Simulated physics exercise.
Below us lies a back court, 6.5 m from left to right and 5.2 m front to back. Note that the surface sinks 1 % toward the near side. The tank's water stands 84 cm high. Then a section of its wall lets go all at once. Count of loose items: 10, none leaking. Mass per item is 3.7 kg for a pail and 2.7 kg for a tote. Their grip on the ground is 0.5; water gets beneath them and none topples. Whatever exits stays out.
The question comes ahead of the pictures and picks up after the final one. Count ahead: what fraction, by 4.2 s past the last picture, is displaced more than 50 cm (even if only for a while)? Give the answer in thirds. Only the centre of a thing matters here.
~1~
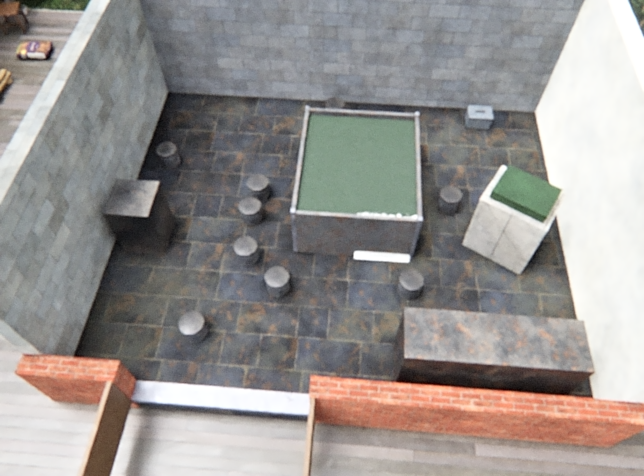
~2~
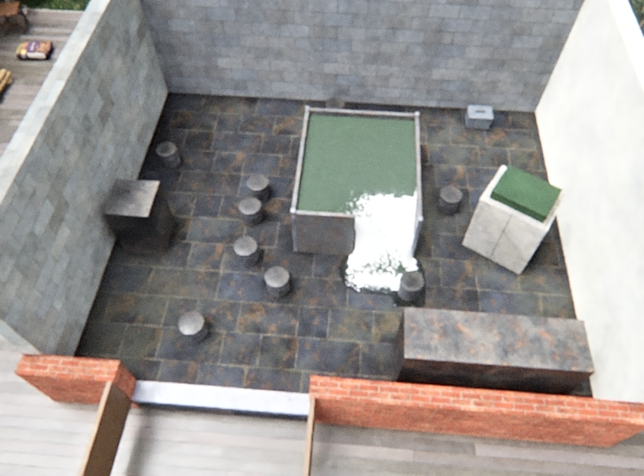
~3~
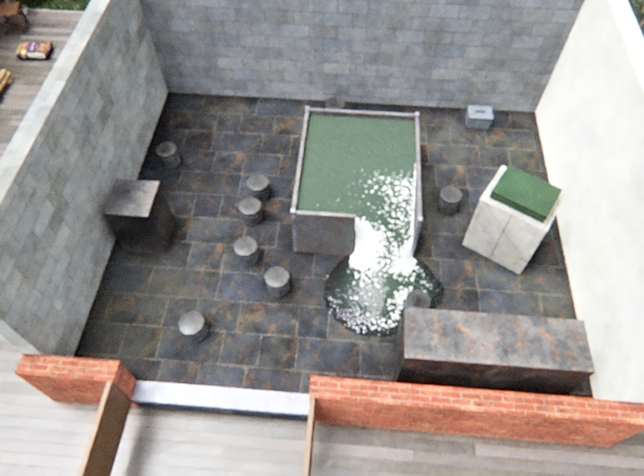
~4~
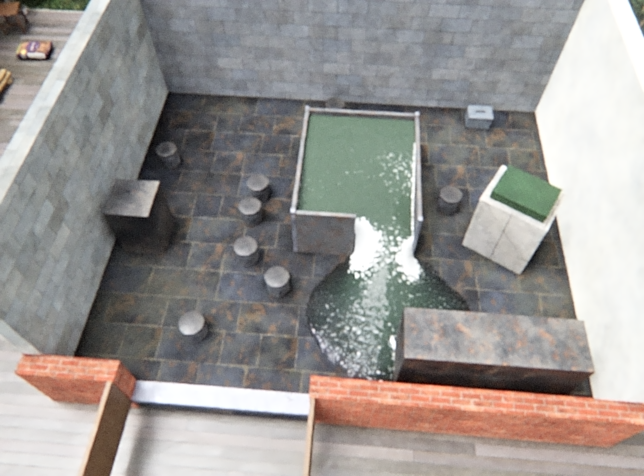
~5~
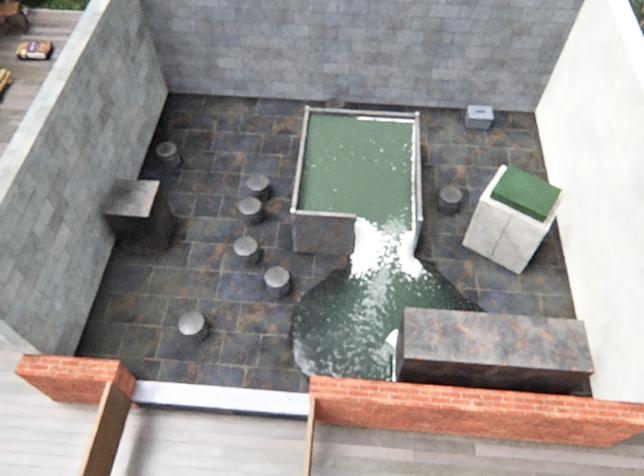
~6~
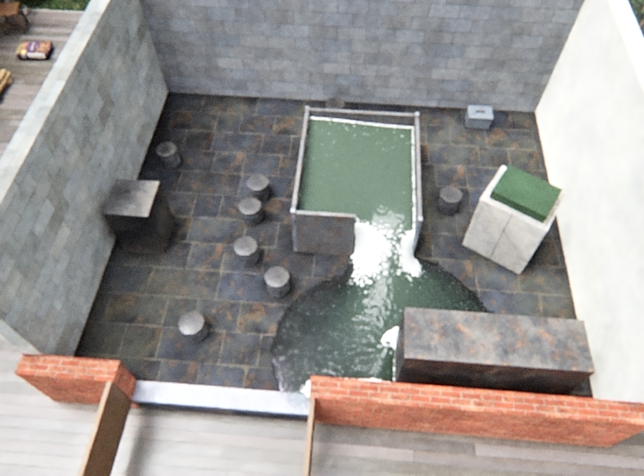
Under a third.
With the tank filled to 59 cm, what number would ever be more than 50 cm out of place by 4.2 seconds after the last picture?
Then the count would be 2.
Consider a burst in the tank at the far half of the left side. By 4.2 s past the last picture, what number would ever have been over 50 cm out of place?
Then 8 of them would.
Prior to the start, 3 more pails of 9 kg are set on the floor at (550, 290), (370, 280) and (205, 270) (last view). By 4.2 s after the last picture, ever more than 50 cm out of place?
Respectively: Tops it; tops it; doesn't reach it.
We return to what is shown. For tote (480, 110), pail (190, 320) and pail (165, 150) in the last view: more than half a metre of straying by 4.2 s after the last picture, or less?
Beyond the mark, beyond the mark, within the mark.
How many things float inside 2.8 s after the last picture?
I'd say 2 of them.
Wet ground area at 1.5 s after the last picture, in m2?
Some 13 m2.
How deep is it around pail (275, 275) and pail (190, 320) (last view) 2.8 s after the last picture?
Depth approx. 1 cm / 8 cm.
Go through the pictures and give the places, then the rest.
The first picture shows a pail at (412, 279), on the bottom; a pail at (451, 194), on the bottom; water covers 3.1 m2; 0 of 10 have shifted.
The second picture shows a pail at (412, 281), on the bottom; a pail at (451, 194), on the bottom; water covers 3.6 m2; 0 of 10 have shifted.
The third picture shows a pail at (418, 300) rests on the ground, 31 cm from its start; a pail at (451, 194) rests on the ground; water covers 4.4 m2; 1 of 10 have shifted.
In the fourth picture, a pail is out of sight; a pail at (451, 194) rests on the ground; 5.6 m2 under water; 1 of 10 have shifted.
In the fifth picture, a pail is out of sight; a pail at (451, 194), on the bottom; 6.5 m2 under water; 1 of 10 have shifted.
In the sixth picture, a pail is out of sight; a pail at (451, 194), on the bottom; 7.1 m2 under water; 1 of 10 have shifted.
Then, 0.4 s after the last picture 1 of 10 are over 50 cm from their spots; 1 afloat.
Then, 1.5 s after the last picture 1 of 10 are over 50 cm from their spots; 1 afloat.
Then, 2.8 s after the last picture 2 of 10 are over 50 cm from their spots; 2 afloat.
Then, 4.2 s after the last picture 3 of 10 are over 50 cm from their spots, and 3 have been at some point; 3 afloat.
